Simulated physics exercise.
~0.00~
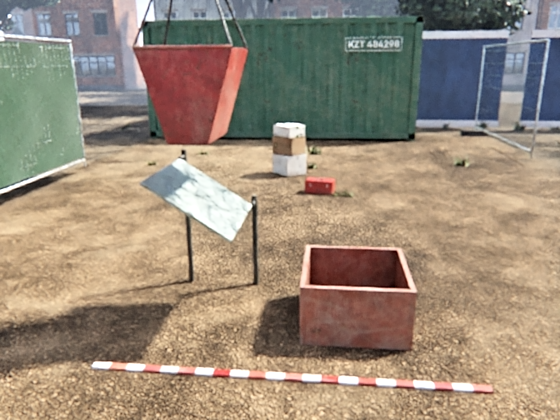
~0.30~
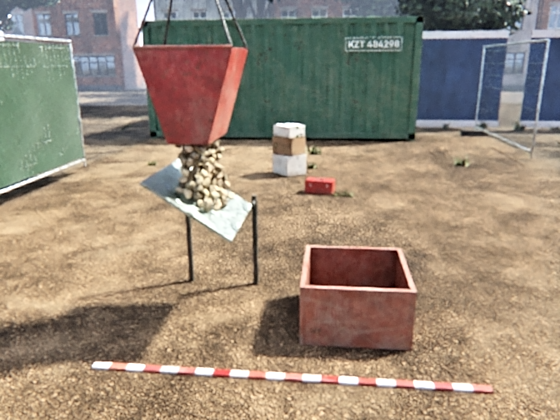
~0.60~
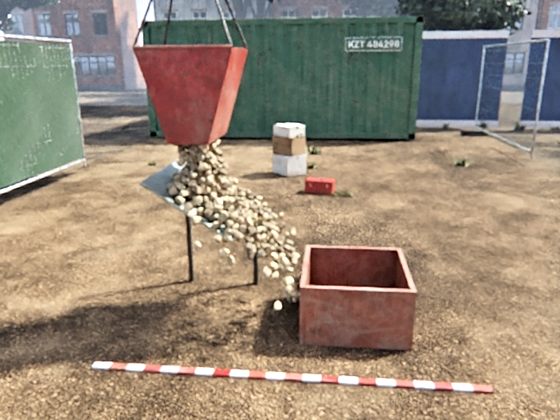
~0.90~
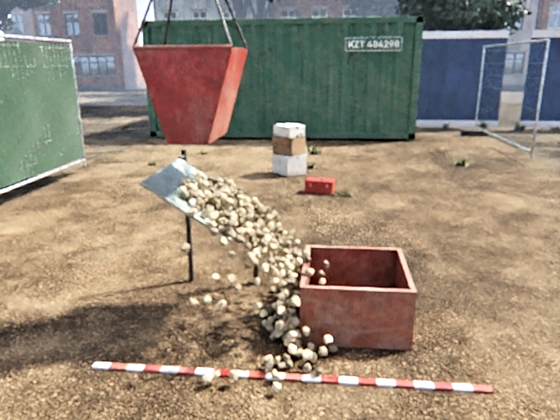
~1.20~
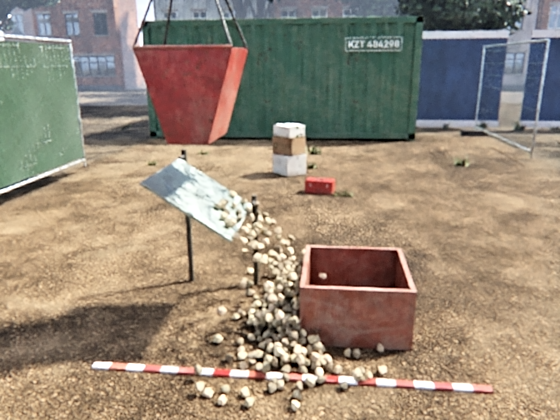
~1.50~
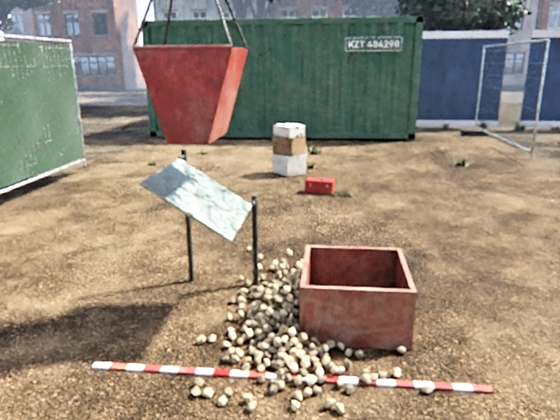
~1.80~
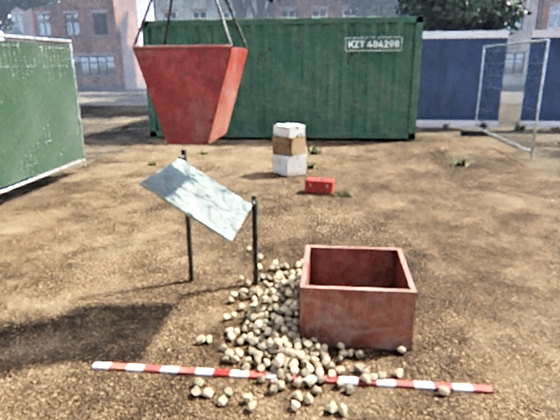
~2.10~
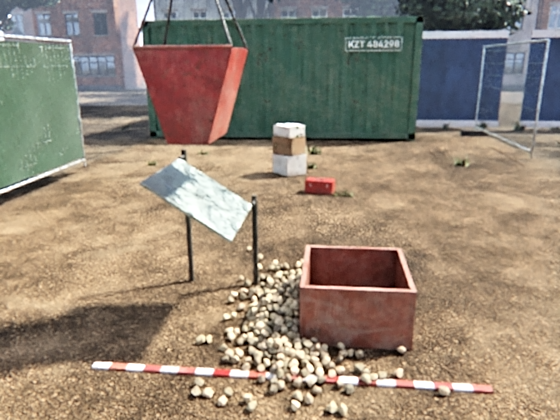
Pale stones dropping from a red hanging skip, sliding down a tilted steel plate and piling up mostly left of a red bin.
